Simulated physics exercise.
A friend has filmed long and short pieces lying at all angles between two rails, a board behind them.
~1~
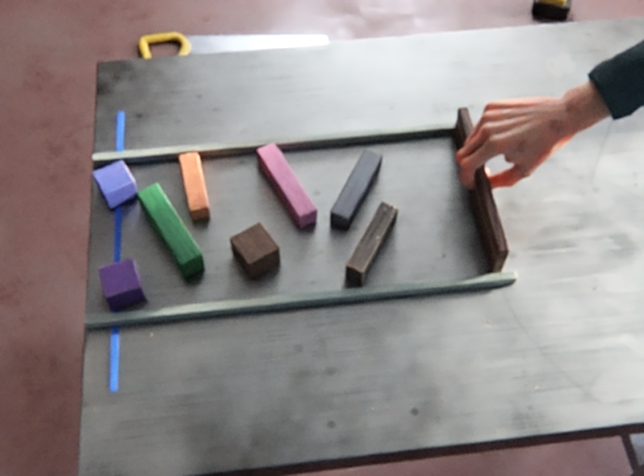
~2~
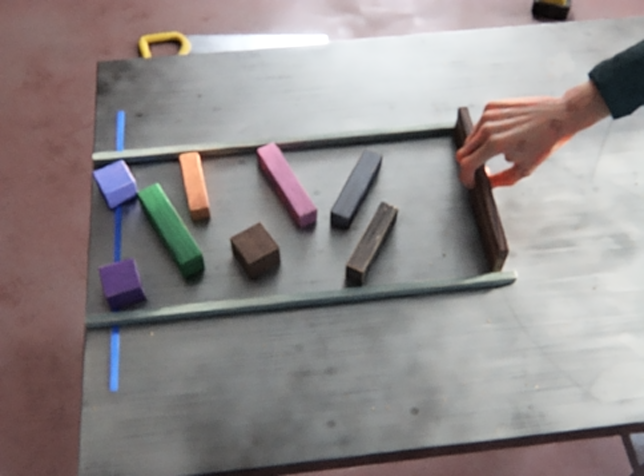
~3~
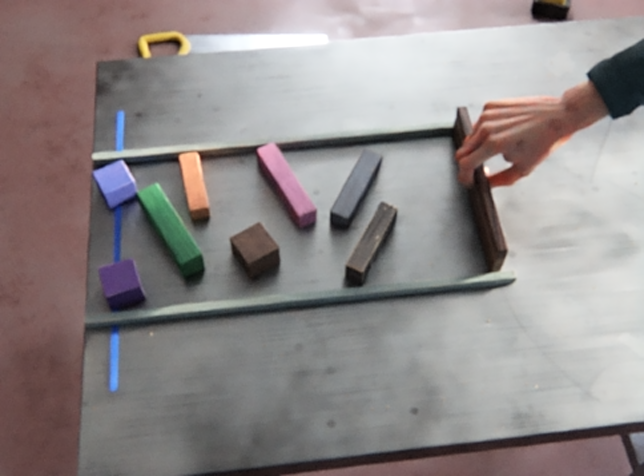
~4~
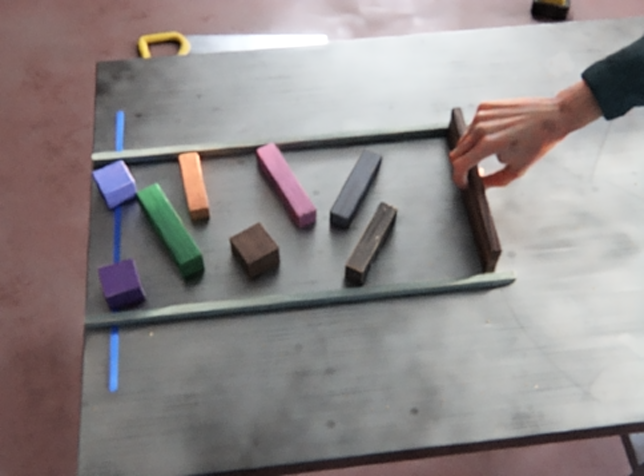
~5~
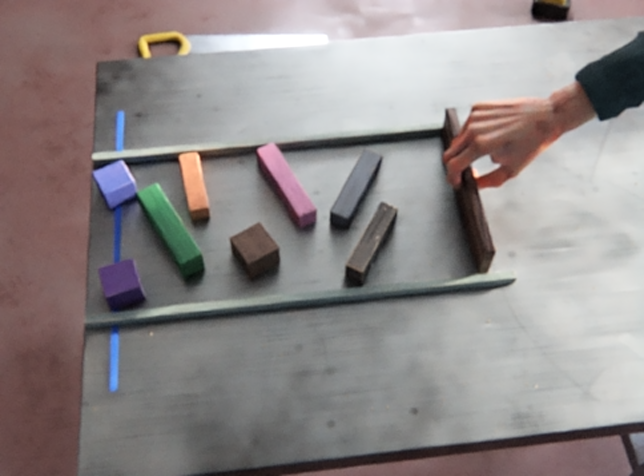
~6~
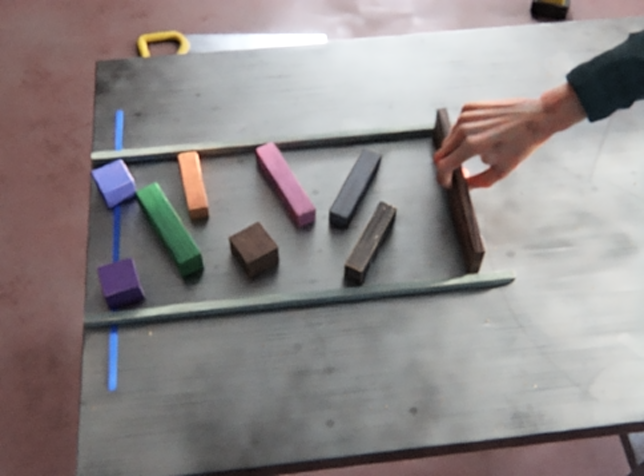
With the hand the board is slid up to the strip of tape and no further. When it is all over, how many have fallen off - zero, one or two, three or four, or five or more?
Most likely the ones that land below will number beyond four.
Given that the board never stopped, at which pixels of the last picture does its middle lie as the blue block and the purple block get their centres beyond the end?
First one: Around (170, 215). Other one: Around (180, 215).
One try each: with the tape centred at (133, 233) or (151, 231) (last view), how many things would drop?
Counts per try: 4 and 3.
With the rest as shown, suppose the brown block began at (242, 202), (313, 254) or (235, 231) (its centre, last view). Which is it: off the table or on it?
In turn it comes down; goes over; comes down.
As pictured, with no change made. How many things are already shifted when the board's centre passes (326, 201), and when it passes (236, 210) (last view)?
Answer - first 3, then 6.
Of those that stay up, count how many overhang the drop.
The number overhanging is 1.
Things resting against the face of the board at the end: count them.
2 in contact.
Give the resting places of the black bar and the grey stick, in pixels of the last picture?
Roughly (104, 272), and the other roughly (93, 211).
Soon after, none off yet; blue block at rest near (115, 184); purple block at rest near (121, 283); green stick at rest near (169, 229).
Then, none off yet; blue block at rest near (115, 184); purple block at rest near (121, 283); green stick moved a little near (143, 233).
At rest, the number that fall off is five or more; fallen, pink bar, brown block, orange bar, green stick, purple block and blue block.
